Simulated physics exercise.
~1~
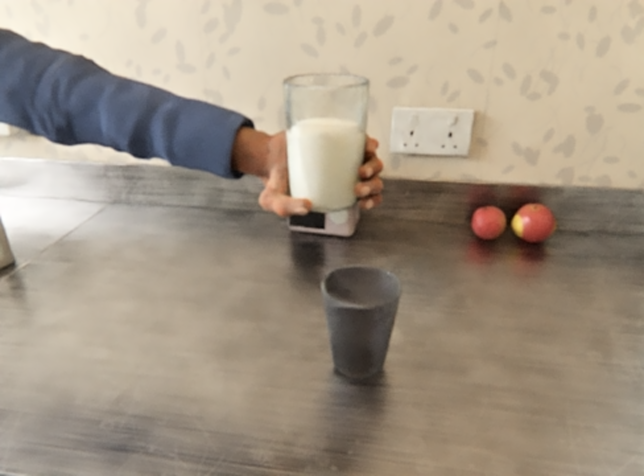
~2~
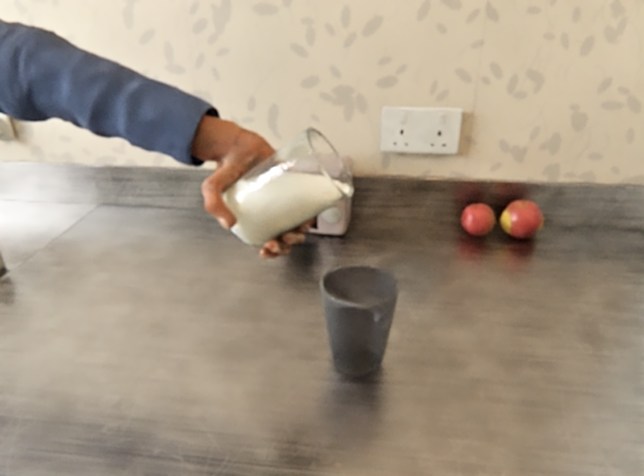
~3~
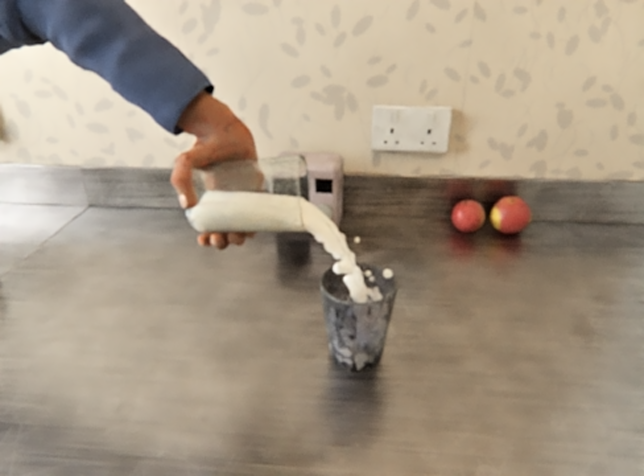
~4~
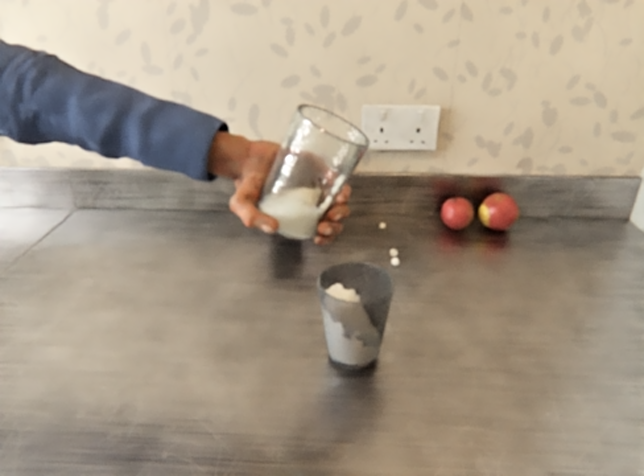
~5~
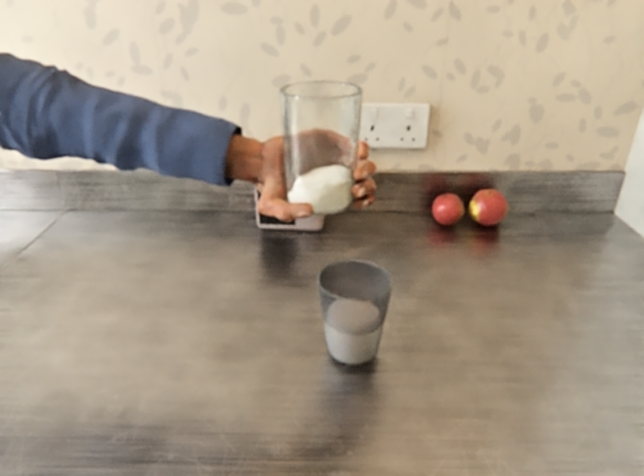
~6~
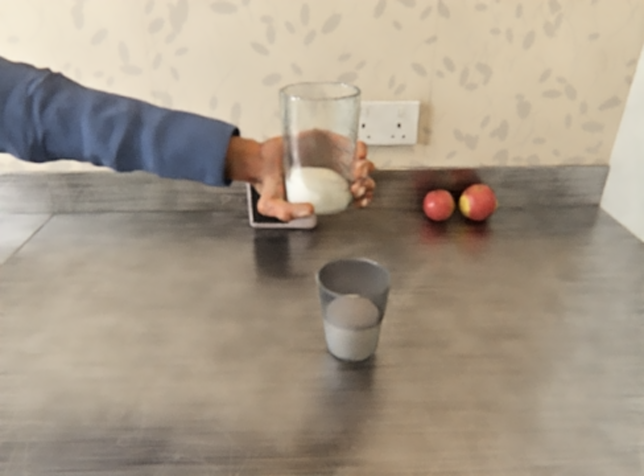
A hand tips milk from a clear tumbler into a dark glass, then levels it.
